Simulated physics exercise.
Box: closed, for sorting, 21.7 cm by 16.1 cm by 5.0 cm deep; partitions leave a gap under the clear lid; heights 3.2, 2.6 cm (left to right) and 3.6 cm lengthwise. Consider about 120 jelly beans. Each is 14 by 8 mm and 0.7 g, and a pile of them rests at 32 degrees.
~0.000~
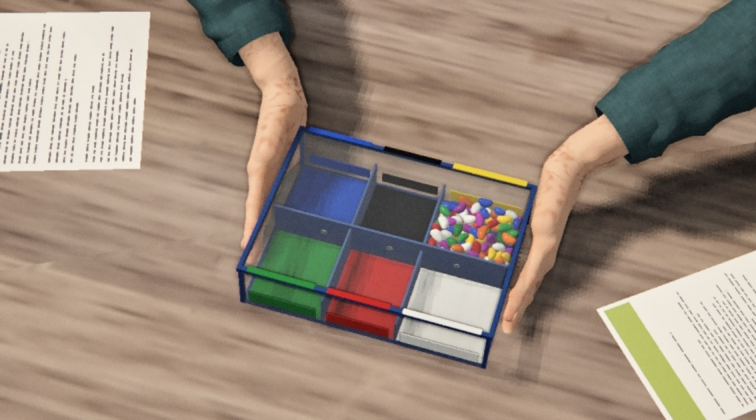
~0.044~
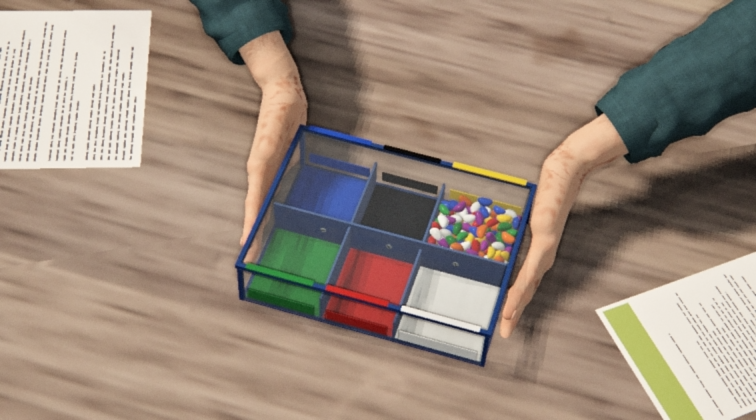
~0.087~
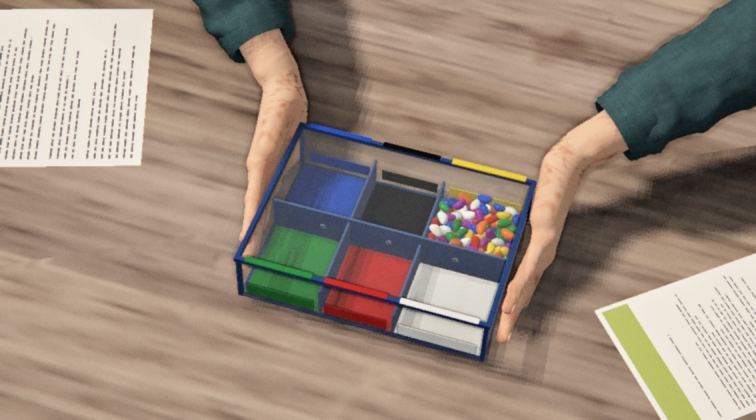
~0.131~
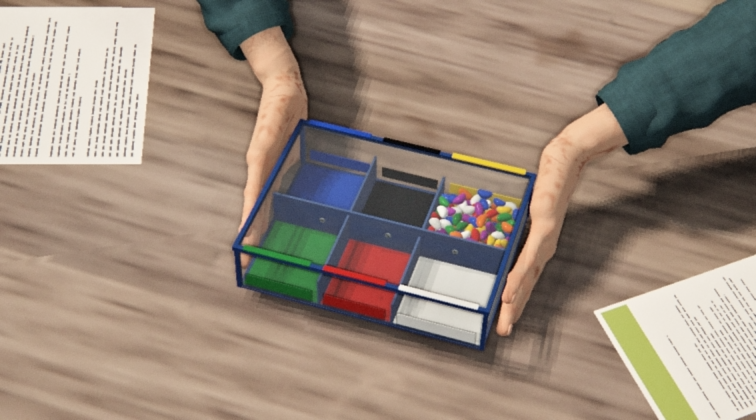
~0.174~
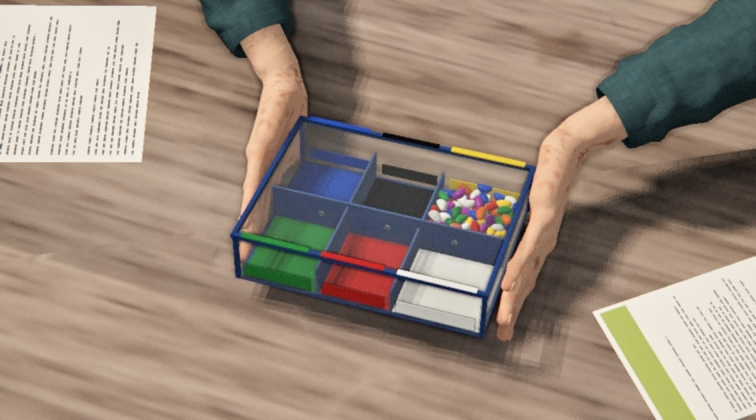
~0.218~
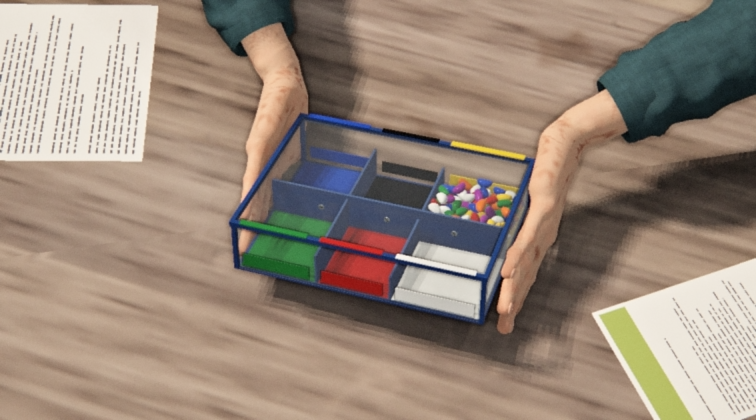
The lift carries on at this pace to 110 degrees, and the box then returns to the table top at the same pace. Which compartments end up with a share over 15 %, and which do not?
Red not over, blue not over, green not over, yellow over, white not over, black over.
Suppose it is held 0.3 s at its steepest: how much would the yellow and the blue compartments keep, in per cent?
Final amounts, yellow 65% and blue 10%.
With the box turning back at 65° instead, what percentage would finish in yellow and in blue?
Yellow: 90; blue: 0 (per cent).
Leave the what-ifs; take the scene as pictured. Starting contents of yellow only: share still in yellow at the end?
70 %.
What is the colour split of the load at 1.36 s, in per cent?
Red = 0, blue = 5, green = 0, yellow = 80, white = 0, black = 20 (per cent).
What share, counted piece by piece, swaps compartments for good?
Roughly 35 %.
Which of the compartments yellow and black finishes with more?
It is the yellow one.
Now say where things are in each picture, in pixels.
The first picture shows box tilt 0 degrees, front corners at (242, 267) and (489, 334); yellow 100 %.
The second picture shows box tilt 1 degrees, front corners at (241, 264) and (487, 332).
The third picture shows box tilt 3 degrees, front corners at (240, 258) and (486, 324).
The fourth picture shows box tilt 6 degrees, front corners at (238, 246) and (486, 310), lowest corner left back.
The fifth picture shows box tilt 10 degrees, front corners at (237, 234) and (485, 293), lowest corner left back.
The sixth picture shows box tilt 14 degrees, front corners at (235, 222) and (484, 276), lowest corner left back; yellow 100 %. The box's pace is about 90 degrees a second.
After 1.36 s, tilt 110 degrees; blue 5 %, yellow 80 %, black 20 %.
After 2.12 s, tilt 50 degrees; blue 10 %, yellow 70 %, black 25 %.
After 2.90 s, tilt 0 degrees; blue 10 %, yellow 65 %, black 25 %.
At rest (3.7 s), red 0 %, blue 10 %, green 0 %, yellow 65 %, white 0 %, black 25 %.
